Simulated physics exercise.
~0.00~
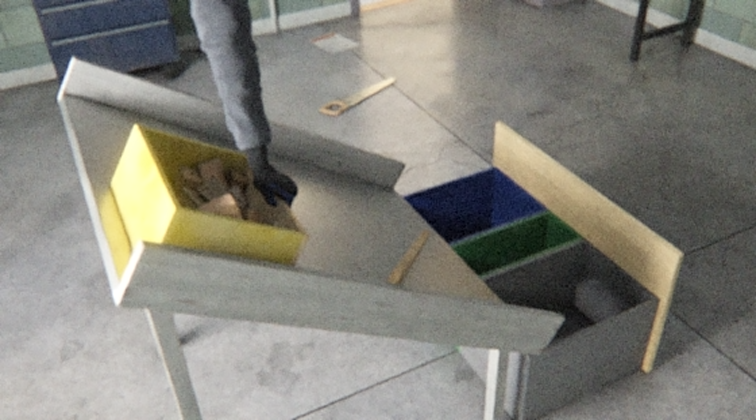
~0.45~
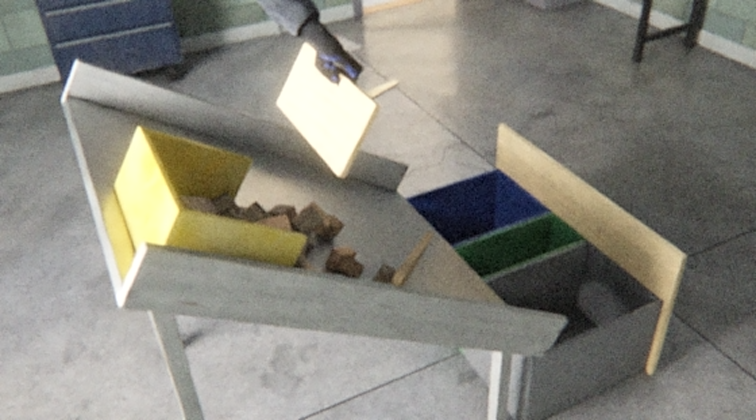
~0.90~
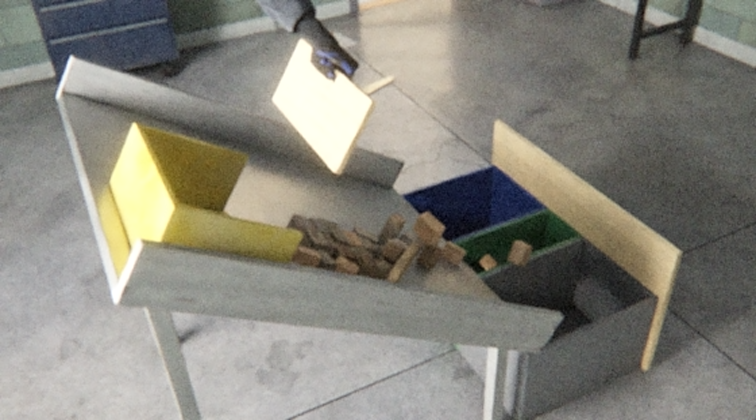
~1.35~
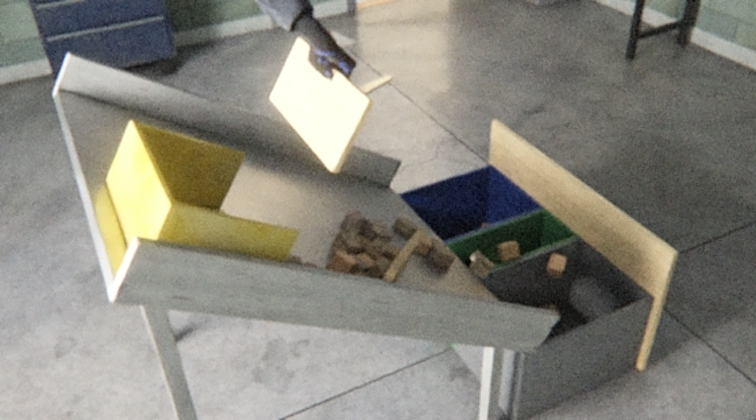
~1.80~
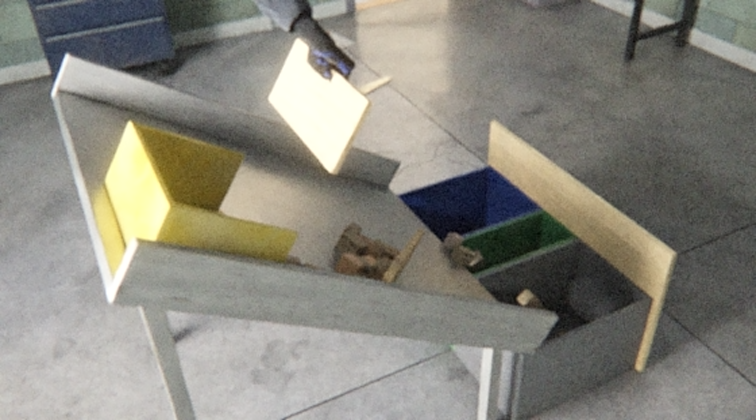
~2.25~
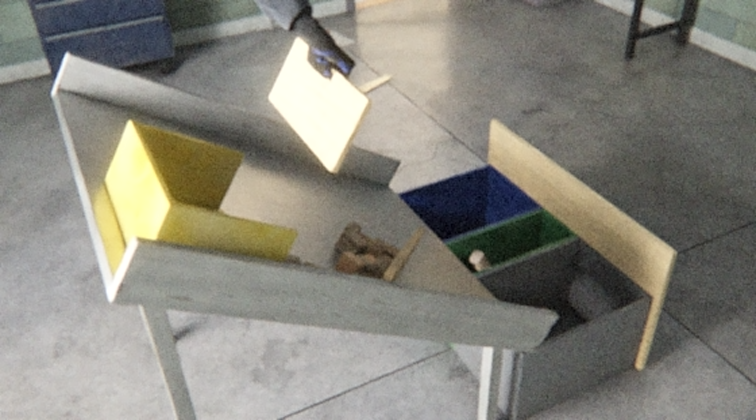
Wooden blocks spilled from a yellow pen after a gloved hand lifted its gate, tumbling down the sloping table toward an angled board; some dropped off the end, mostly into the green middle bin, while a cluster stayed stuck behind the board.
